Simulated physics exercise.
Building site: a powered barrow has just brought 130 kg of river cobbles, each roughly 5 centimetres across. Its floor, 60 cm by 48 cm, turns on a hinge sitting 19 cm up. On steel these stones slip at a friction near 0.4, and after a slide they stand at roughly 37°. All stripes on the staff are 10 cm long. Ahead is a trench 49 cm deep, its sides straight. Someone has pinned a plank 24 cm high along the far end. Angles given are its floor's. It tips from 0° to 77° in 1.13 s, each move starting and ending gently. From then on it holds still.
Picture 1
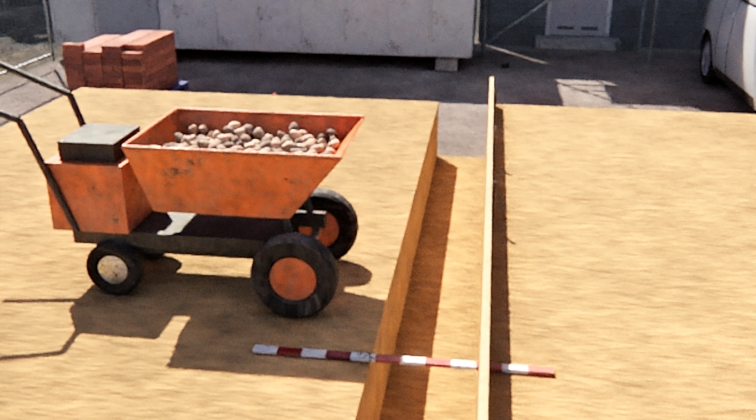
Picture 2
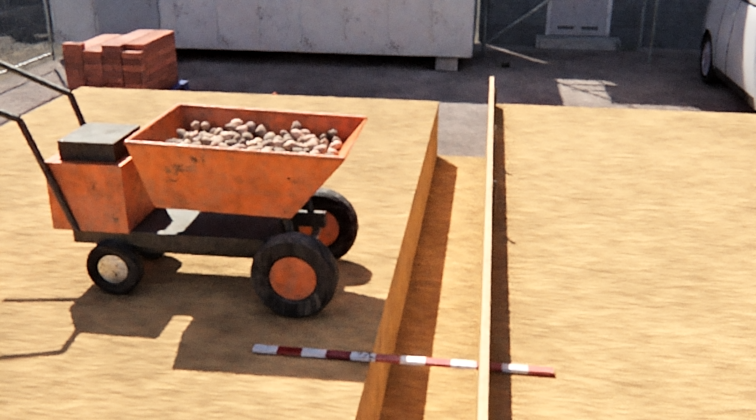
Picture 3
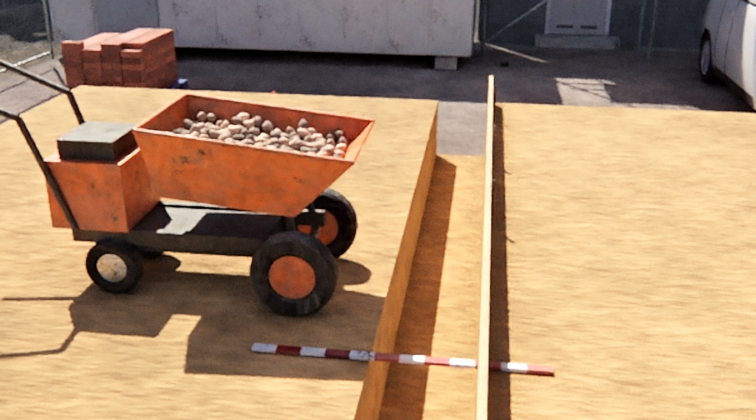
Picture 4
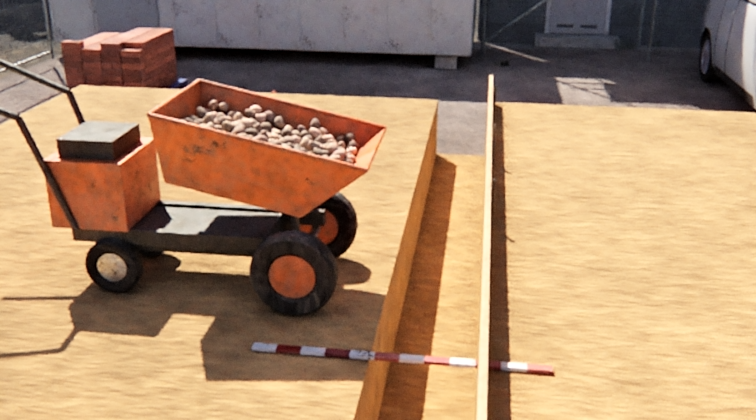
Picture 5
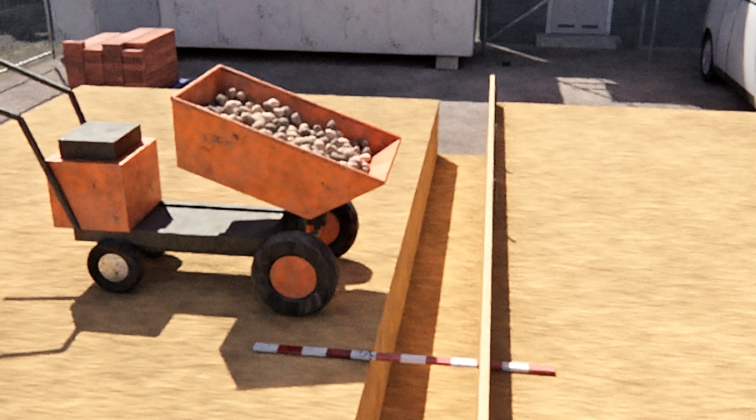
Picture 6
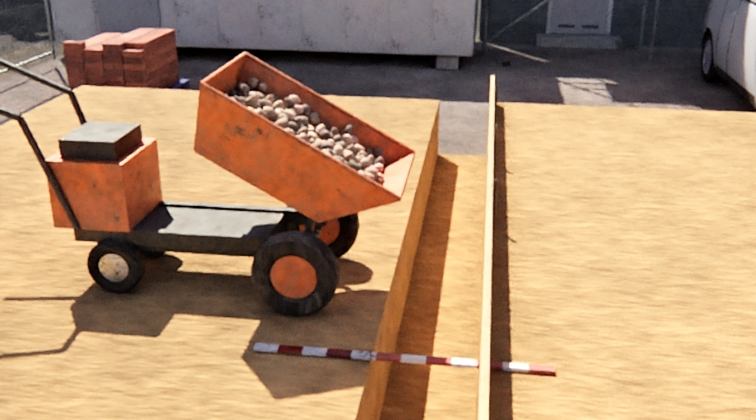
On a sunlit building site, an orange powered barrow loaded with rounded stones stands just left of a straight-sided trench, its tray level. The tray's left end lifts gently, then rises higher, until the whole tray slants steeply down toward the trench, the stones still inside and the wheels unmoved.
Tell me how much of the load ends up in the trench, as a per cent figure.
Some 99 per cent ends up in the trench.
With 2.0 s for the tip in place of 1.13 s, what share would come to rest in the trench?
My guess is near 100 percent.
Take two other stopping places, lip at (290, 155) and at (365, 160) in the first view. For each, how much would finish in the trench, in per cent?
Estimates: 100 % then 85 %.
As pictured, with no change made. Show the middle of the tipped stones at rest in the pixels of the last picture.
Their middle ends up near (441, 372).
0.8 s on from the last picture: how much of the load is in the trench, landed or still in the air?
45 per cent, give or take.
Then, 0.4 s after the last picture the floor is at 65°, 100 % in the tray; the foremost stones are at (440, 252).
Then, 0.8 s after the last picture the floor is at 77°, 52 % in the tray, 47 % in the trench, 1 % past the trench; the foremost stones are at (493, 282).
Then, 1.1 s after the last picture the floor is at 77°, 14 % in the tray, 85 % in the trench, 1 % past the trench; the foremost stones are at (522, 349).
Then, 3.1 s after the last picture the floor is at 77°, 0 % in the tray, 99 % in the trench, 1 % past the trench; the foremost stones are at (527, 336).
